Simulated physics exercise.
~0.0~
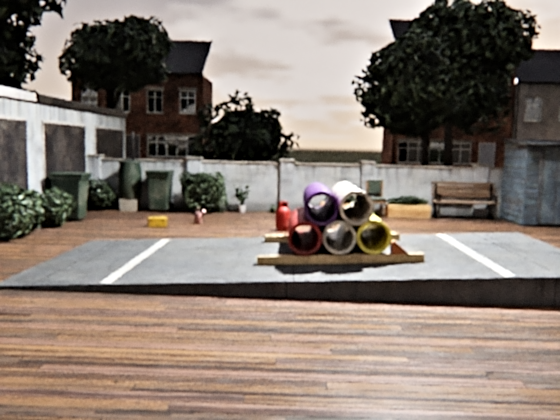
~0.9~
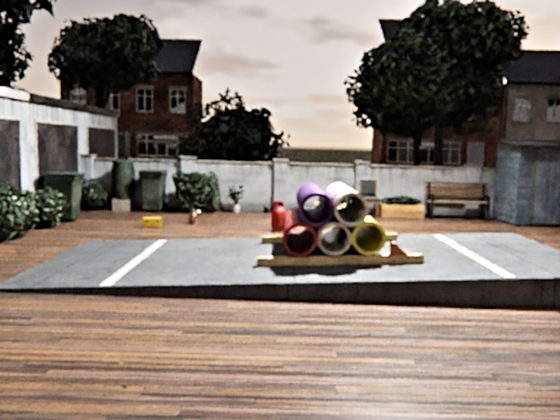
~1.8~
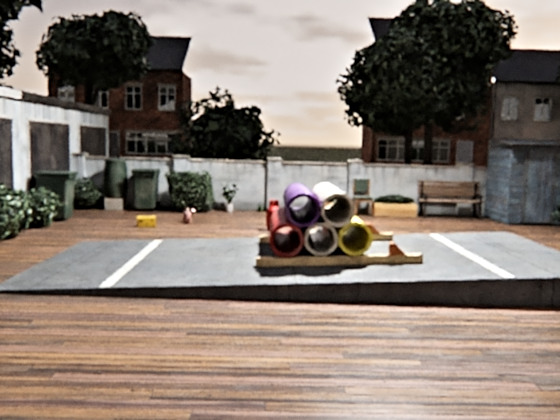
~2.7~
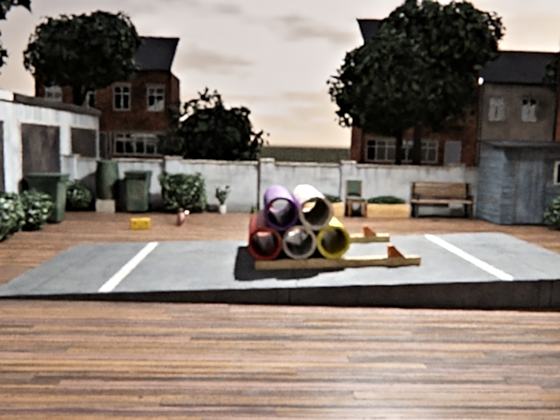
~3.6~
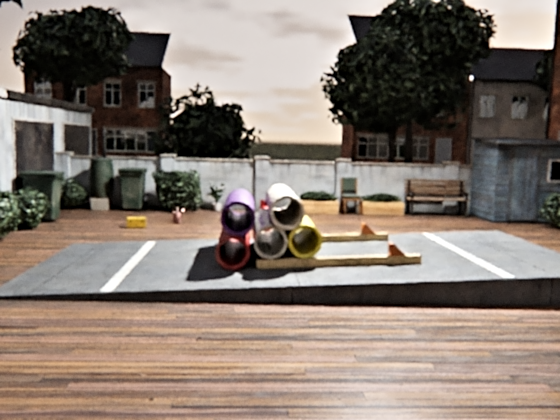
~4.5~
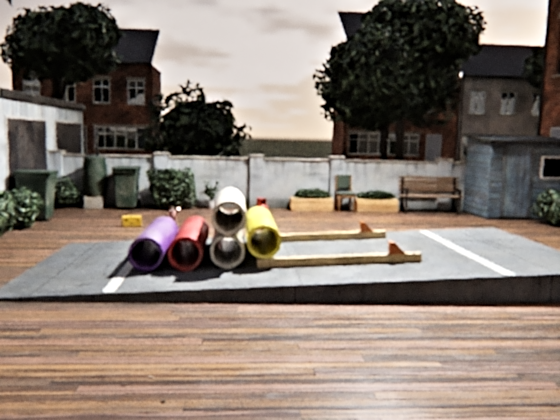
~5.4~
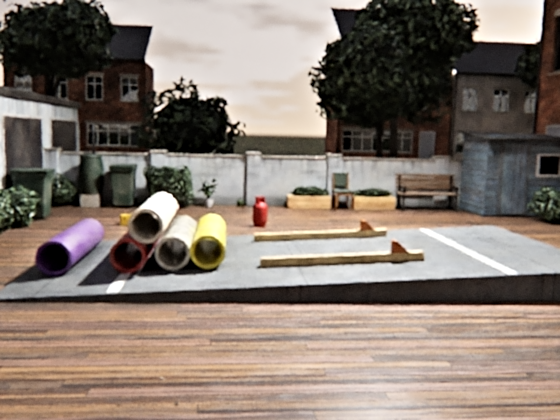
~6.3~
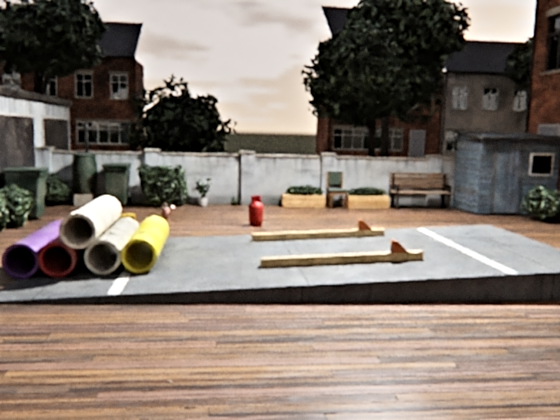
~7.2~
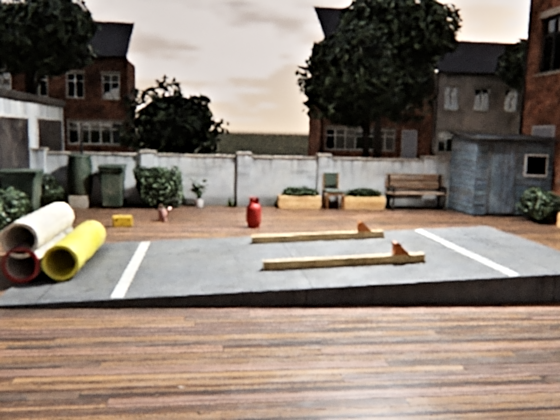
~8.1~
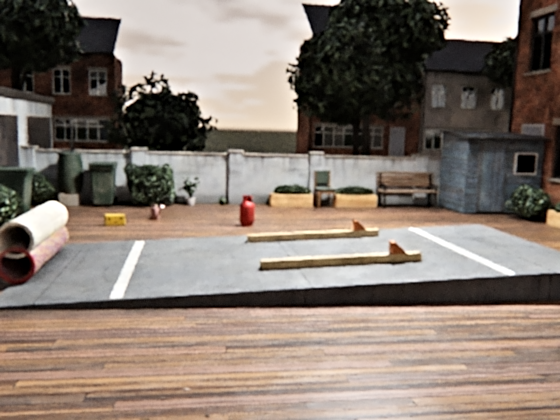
Stacked colourful pipes rolling left off their wooden bearers, tumbling apart and all passing the white line on the sloping pad.
